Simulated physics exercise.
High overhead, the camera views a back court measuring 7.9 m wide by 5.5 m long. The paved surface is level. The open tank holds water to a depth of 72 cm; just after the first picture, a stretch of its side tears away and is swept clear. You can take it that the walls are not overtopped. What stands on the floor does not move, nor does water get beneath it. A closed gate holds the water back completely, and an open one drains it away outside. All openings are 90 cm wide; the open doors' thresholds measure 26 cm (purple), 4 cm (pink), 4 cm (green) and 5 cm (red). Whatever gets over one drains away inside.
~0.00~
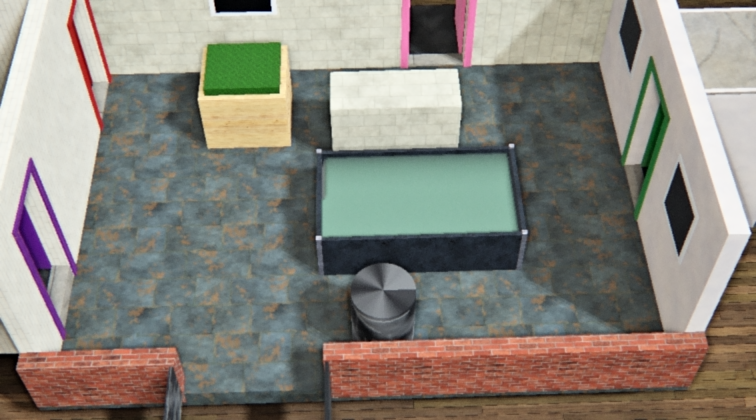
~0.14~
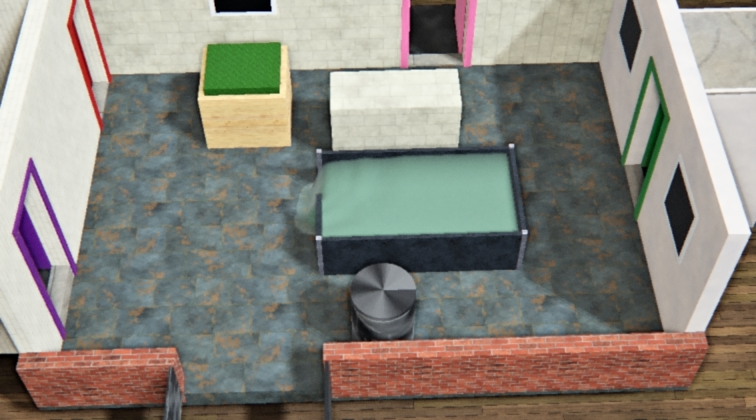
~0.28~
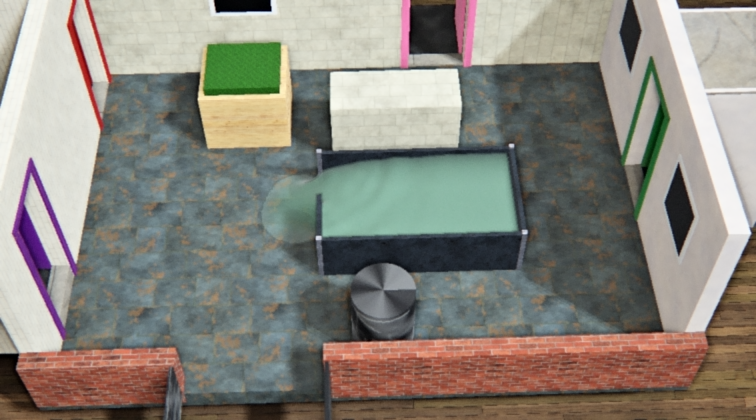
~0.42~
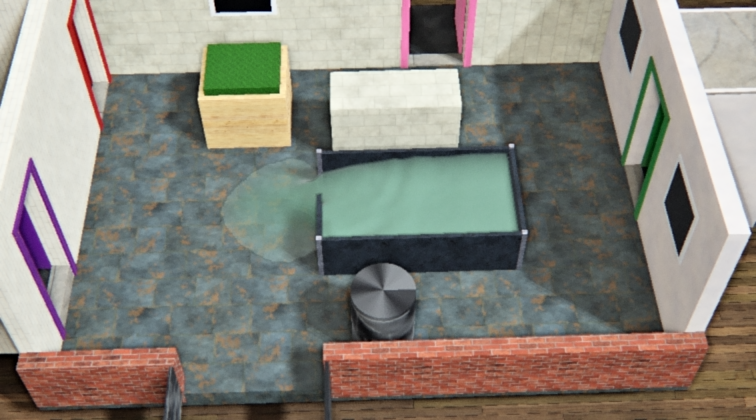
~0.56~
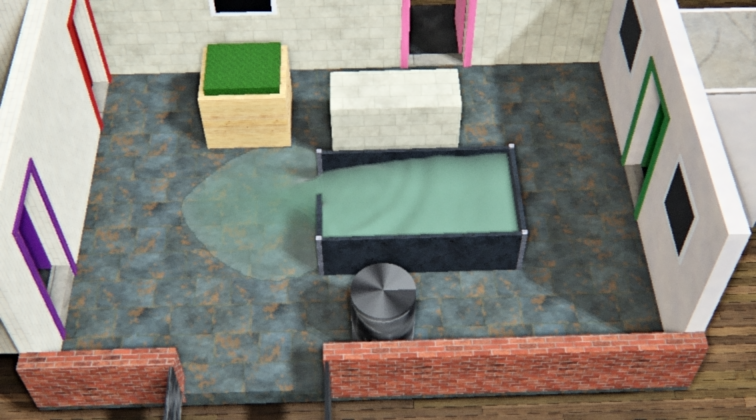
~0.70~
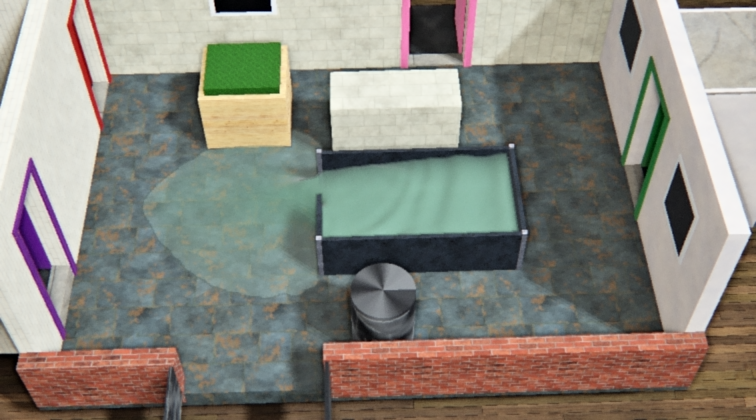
A walled back court with blue-grey paving is seen from high overhead, with a low red brick wall along the front. A dark-sided open tank of pale green water sits right of centre, behind a grey metal cylinder and before a white block, with a grass-topped box behind to the left. Water pours from the tank's left side and fans leftward across the paving in a thinning, widening sheet.
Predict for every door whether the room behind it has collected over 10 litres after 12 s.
At the purple door the amount will not overshoot the limit, at the pink door the amount will not overshoot the limit, at the green door the amount will not overshoot the limit, at the red door the amount will overshoot the limit.
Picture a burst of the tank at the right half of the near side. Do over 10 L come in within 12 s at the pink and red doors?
Versus the limit - pink: Exceeded, red: Exceeded.
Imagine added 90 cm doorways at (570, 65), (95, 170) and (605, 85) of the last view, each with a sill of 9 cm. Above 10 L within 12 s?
Result in order - not enough, more than that, not enough.
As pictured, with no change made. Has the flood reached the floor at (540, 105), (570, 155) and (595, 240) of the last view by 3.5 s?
Listed in sequence, the spots are bone dry, bone dry and bone dry.
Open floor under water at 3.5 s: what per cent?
Near 40 per cent is wet.
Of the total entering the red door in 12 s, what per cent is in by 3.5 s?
Estimate: Around 20 per cent.
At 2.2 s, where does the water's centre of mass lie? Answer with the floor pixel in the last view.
Around (319, 221).
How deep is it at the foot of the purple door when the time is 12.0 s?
Depth: ~ 9.0 cm.
After 1.4 s water covers 25 % of the floor and is deepest (38 cm) near (312, 207); purple door not reached, pink door not reached, green door not reached, red door not reached.
After 2.2 s water covers 35 % of the floor and is deepest (34 cm) near (106, 175); purple door 20 cm at the sill, 0 L in, pink door not reached, green door not reached, red door 11 cm at the sill, 6 L in.
After 3.5 s water covers 40 % of the floor and is deepest (28 cm) near (95, 166); purple door 15 cm at the sill, 0 L in, pink door not reached, green door not reached, red door 13 cm at the sill, 31 L in.
After 7.0 s water covers 80 % of the floor and is deepest (18 cm) near (57, 380); purple door 12 cm at the sill, 0 L in, pink door 2 cm at the sill, 0 L in, green door not reached, red door 10 cm at the sill, 103 L in.
After 12.0 s water covers 95 % of the floor and is deepest (12 cm) near (110, 80); purple door 9 cm at the sill, 0 L in, pink door 2 cm at the sill, 0 L in, green door 4 cm at the sill, 0 L in, red door 10 cm at the sill, 163 L in.
